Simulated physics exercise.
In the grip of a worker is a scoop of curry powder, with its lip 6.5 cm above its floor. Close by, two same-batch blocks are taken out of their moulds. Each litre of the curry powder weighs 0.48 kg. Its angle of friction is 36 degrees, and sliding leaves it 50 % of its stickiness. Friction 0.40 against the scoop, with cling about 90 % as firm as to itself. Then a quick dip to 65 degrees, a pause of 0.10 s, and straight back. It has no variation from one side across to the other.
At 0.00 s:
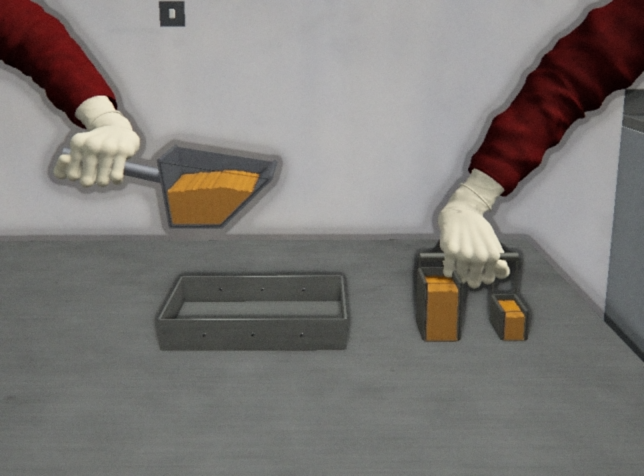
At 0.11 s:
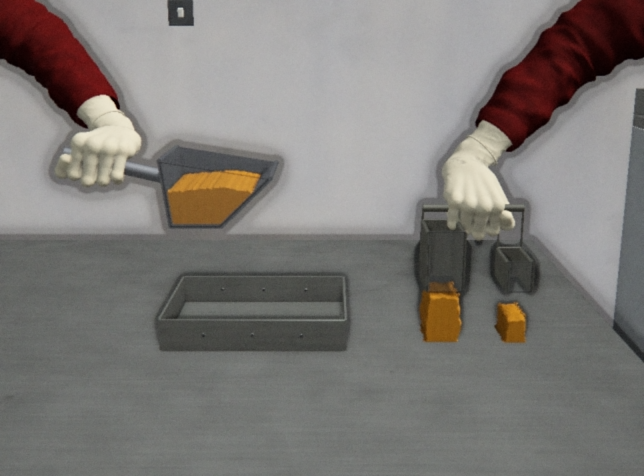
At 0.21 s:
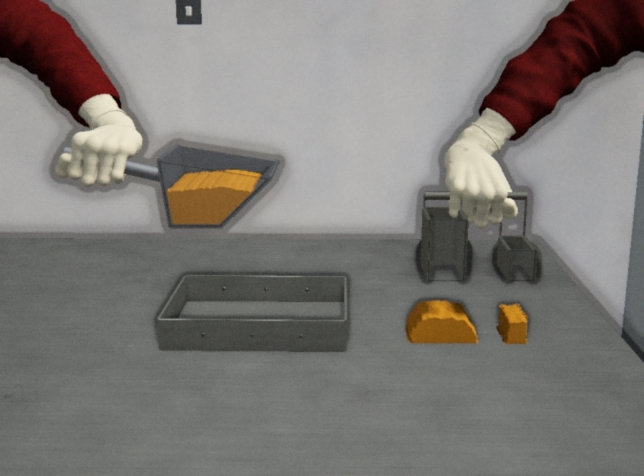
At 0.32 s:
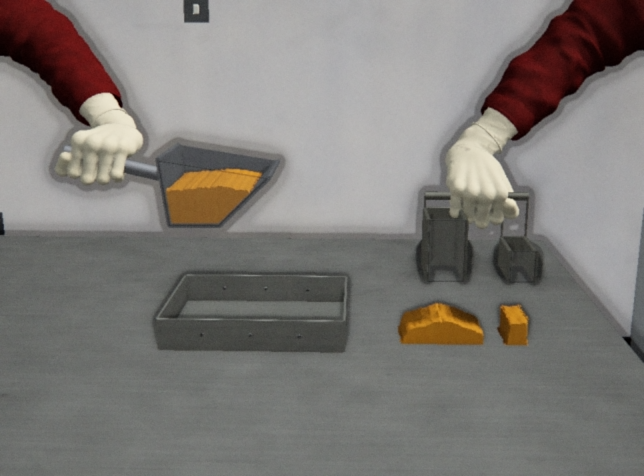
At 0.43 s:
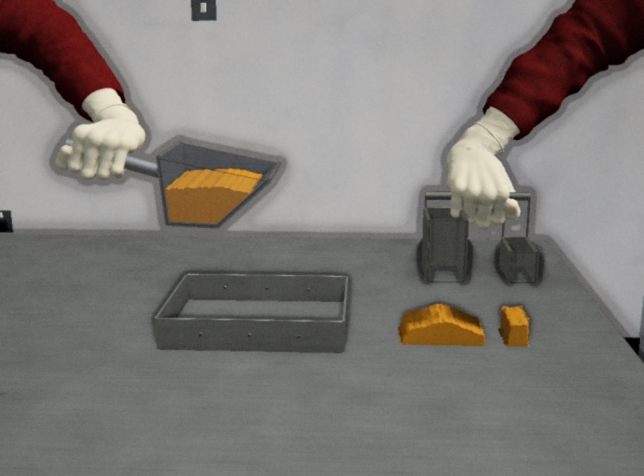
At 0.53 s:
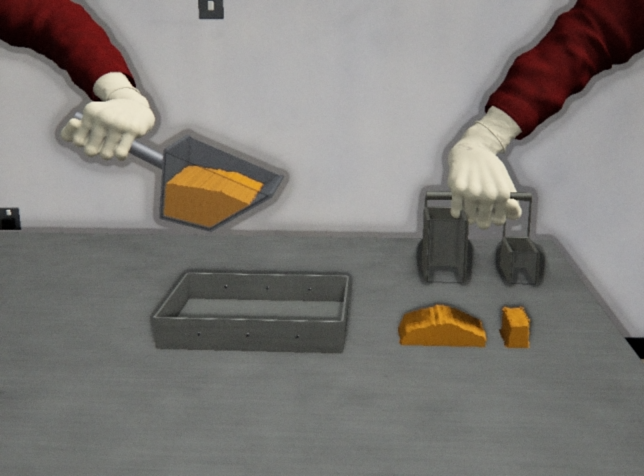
On a grey table, a gloved hand lifted two moulds off orange powder blocks, and the taller one slumped into a low mound before the other hand slightly tilted a scoop of powder.
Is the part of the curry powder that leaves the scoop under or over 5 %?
Lab note: Curry powder leaving the scoop - in excess of 5 %.
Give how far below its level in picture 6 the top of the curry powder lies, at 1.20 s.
The difference comes to roughly 1.0 cm.
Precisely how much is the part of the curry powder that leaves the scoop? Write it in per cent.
Roughly 25 percent.
By 0.84 s, the scoop is at 56 degrees and 0 % has left it.
By 1.20 s, the scoop is at 59 degrees and 11 % has left it.
By 1.56 s, the scoop is at 11 degrees and 25 % has left it.
By 1.92 s, the scoop is at 0 degrees and 25 % has left it.
By 2.02 s, at the end, the scoop is at 0 degrees and 25 % has left it.
